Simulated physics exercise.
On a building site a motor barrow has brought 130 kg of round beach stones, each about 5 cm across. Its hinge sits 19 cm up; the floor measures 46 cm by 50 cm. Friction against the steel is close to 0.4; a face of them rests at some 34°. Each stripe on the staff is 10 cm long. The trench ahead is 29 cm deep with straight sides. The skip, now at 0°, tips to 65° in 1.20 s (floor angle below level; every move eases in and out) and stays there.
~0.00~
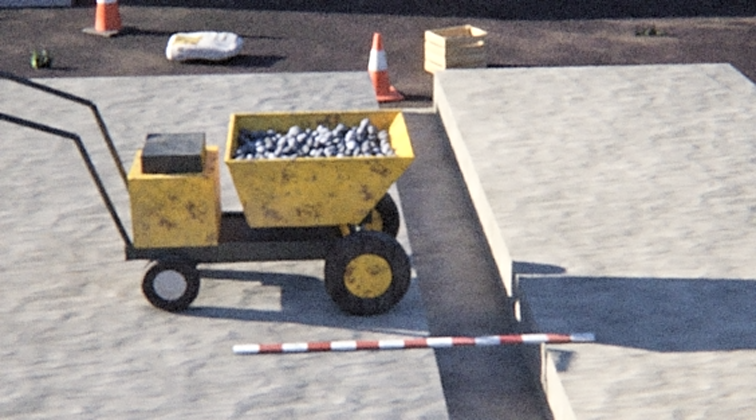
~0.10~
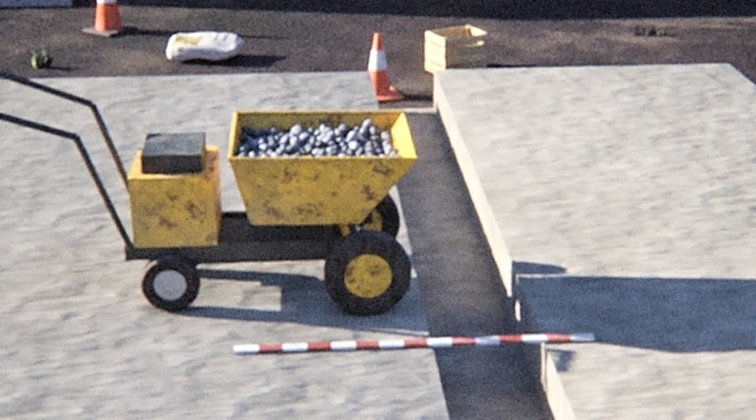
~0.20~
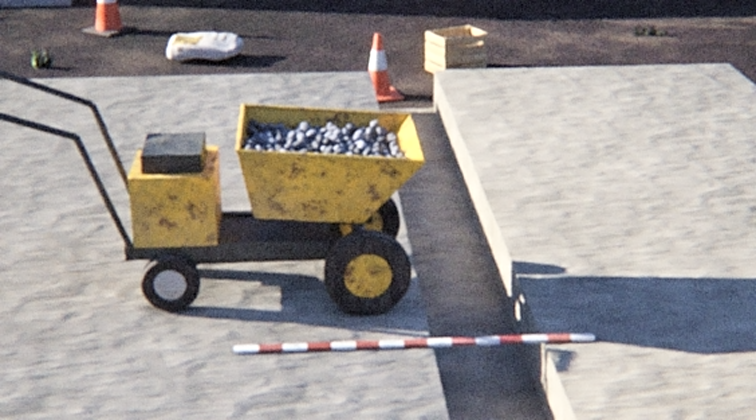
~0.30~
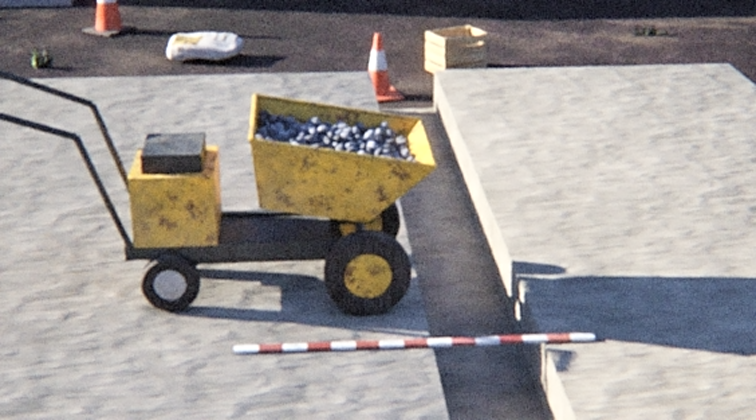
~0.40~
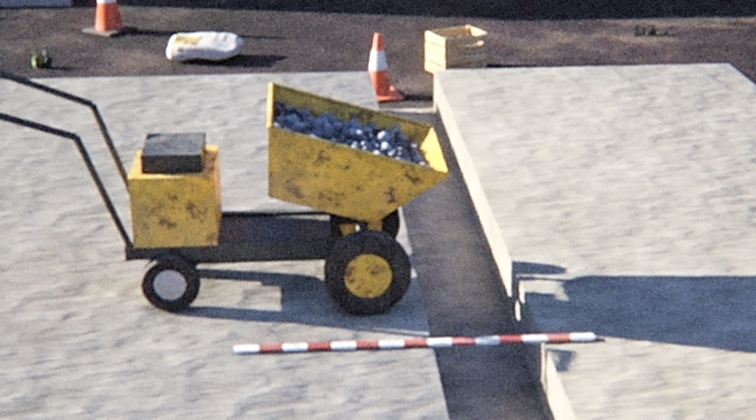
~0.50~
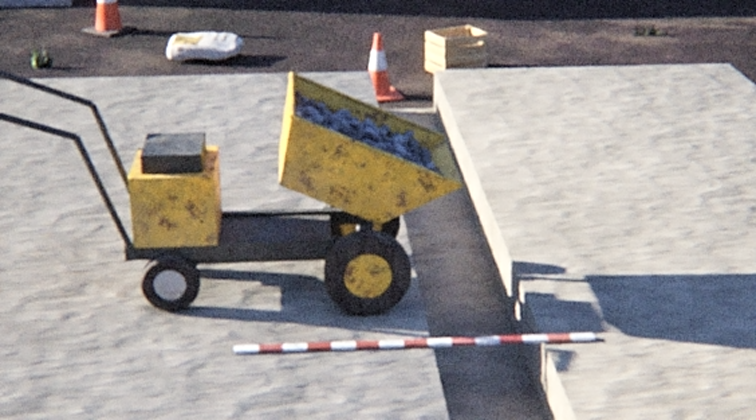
On a building site, a yellow motor barrow's skip of round stones steadily tilts rightward.
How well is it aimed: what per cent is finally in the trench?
About 54 per cent.
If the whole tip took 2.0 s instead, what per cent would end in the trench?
In that case some 60 per cent.
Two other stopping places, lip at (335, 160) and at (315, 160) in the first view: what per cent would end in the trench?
About 100 and 100 per cent.
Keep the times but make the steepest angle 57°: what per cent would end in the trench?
In that case some 40 per cent.
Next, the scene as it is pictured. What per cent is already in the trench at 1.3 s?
Some 10 per cent.
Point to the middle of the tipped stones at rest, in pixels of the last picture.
Near (513, 305).
After 0.9 s the floor is at 55°; 100 % in the skip; the foremost stones are at (478, 208).
After 1.3 s the floor is at 65°; 70 % in the skip, 9 % in the trench, 20 % past the trench; the foremost stones are at (580, 275).
After 1.6 s the floor is at 65°; 38 % in the skip, 18 % in the trench, 44 % past the trench; the foremost stones are at (684, 270).
After 3.6 s the floor is at 65°; 0 % in the skip, 54 % in the trench, 46 % past the trench; the foremost stones are past the picture's edge.
